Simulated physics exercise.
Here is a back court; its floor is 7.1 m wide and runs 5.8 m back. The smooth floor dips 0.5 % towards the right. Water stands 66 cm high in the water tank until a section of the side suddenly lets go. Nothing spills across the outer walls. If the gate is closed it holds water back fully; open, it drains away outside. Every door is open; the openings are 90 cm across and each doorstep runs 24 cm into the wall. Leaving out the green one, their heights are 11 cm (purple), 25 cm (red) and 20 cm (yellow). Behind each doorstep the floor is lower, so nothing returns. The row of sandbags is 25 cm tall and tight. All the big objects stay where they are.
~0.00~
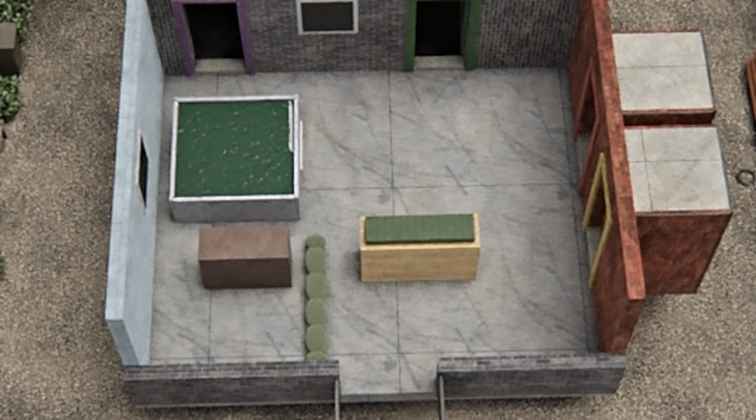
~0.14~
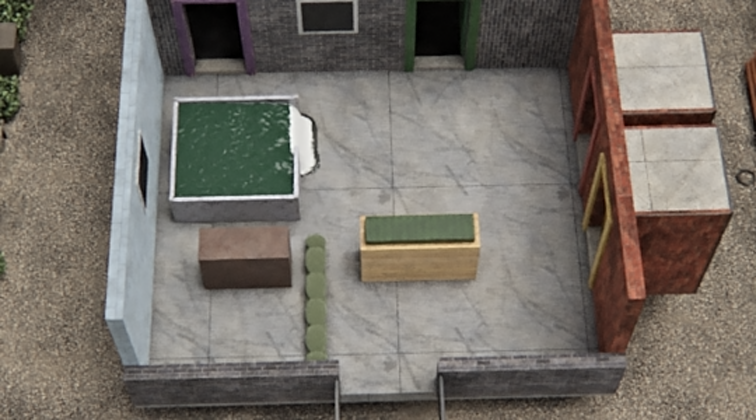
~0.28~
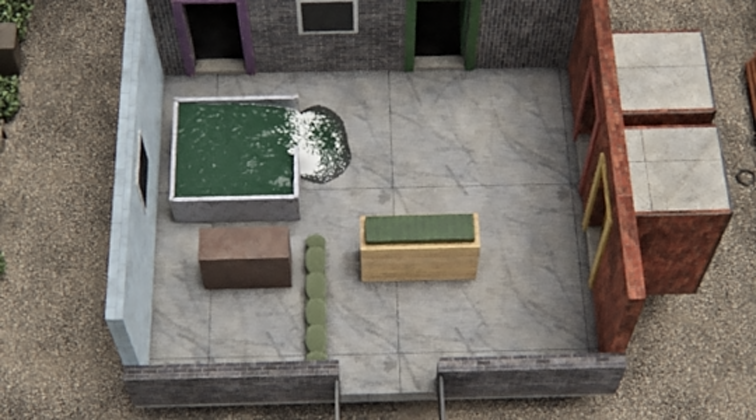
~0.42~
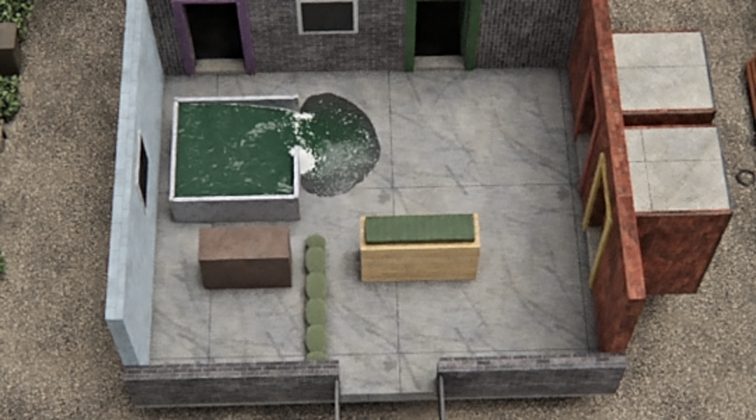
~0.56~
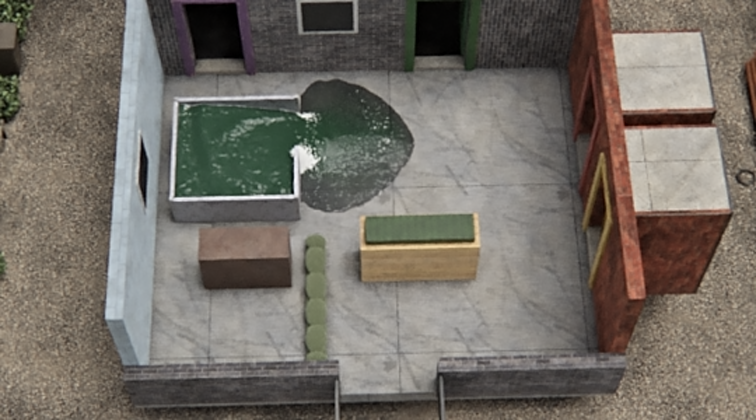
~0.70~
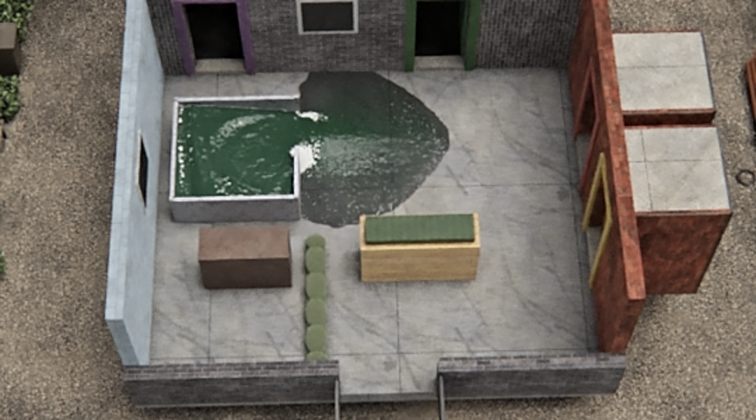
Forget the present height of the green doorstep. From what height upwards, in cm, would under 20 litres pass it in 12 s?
It would have to be roughly 10 cm high.
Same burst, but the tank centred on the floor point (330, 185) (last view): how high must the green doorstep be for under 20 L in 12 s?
Some 11.0 cm.
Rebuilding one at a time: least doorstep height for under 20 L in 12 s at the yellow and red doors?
Roughly 10.5 cm at yellow and 16 cm at red.
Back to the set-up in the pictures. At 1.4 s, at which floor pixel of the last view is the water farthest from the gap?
Near (570, 120).
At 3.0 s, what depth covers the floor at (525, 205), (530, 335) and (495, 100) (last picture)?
About 3, 0 and 8 cm.
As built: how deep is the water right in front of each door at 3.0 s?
Depths in cm: Green 11, purple 0, red 22, yellow 17.
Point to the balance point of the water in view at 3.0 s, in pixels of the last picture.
At about (371, 153).
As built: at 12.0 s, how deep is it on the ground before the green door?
Roughly 9.5 cm deep.
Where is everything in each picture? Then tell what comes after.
The water tank at (236, 150) is whole and still, 66 cm deep; the green door at (441, 36) is dry, in the first picture.
The front is at (313, 168), 0.3 m from the gap at (296, 137); 0.2 m2 of floor is wet, 66 cm left at the back, in the second picture.
The front is at (345, 161), 0.8 m from the gap at (296, 138); 0.9 m2 of floor is wet, 66 cm left at the back, in the third picture.
Water pours out at (296, 139) and has run 1.3 m, to (373, 157); about 8 cm deep outside, 66 cm at the back, in the fourth picture.
The front is at (408, 147), 1.9 m from the gap at (296, 139); 3.3 m2 of floor is wet, 64 cm left at the back, in the fifth picture.
Water pours out at (296, 139) and has run 2.5 m, to (443, 147); about 4 cm deep outside, 57 cm at the back; the green door at (441, 36), 2.9 m from the gap, is still 0.8 m from the nearest water, in the sixth picture.
After 1.4 s water covers 35 % of the floor, deepest (34 cm) near (309, 144); 14 cm at the green door, 0 litres in over its 7 cm doorstep.
After 3.0 s water covers 45 % of the floor, deepest (33 cm) near (547, 94); 11 cm at the green door, 28 litres in over its 7 cm doorstep.
After 12.0 s water covers 80 % of the floor, deepest (11 cm) near (580, 212); 10 cm at the green door, 51 litres in over its 7 cm doorstep.
At the green door as built, the water arrived by 1.1 s and peaked near 14 cm at 1.6 s.
With a doorstep of 8.5 cm, 33 litres would have come in within the 12 s; with 11 cm, 13 litres. So under 20 litres takes about 10 cm.
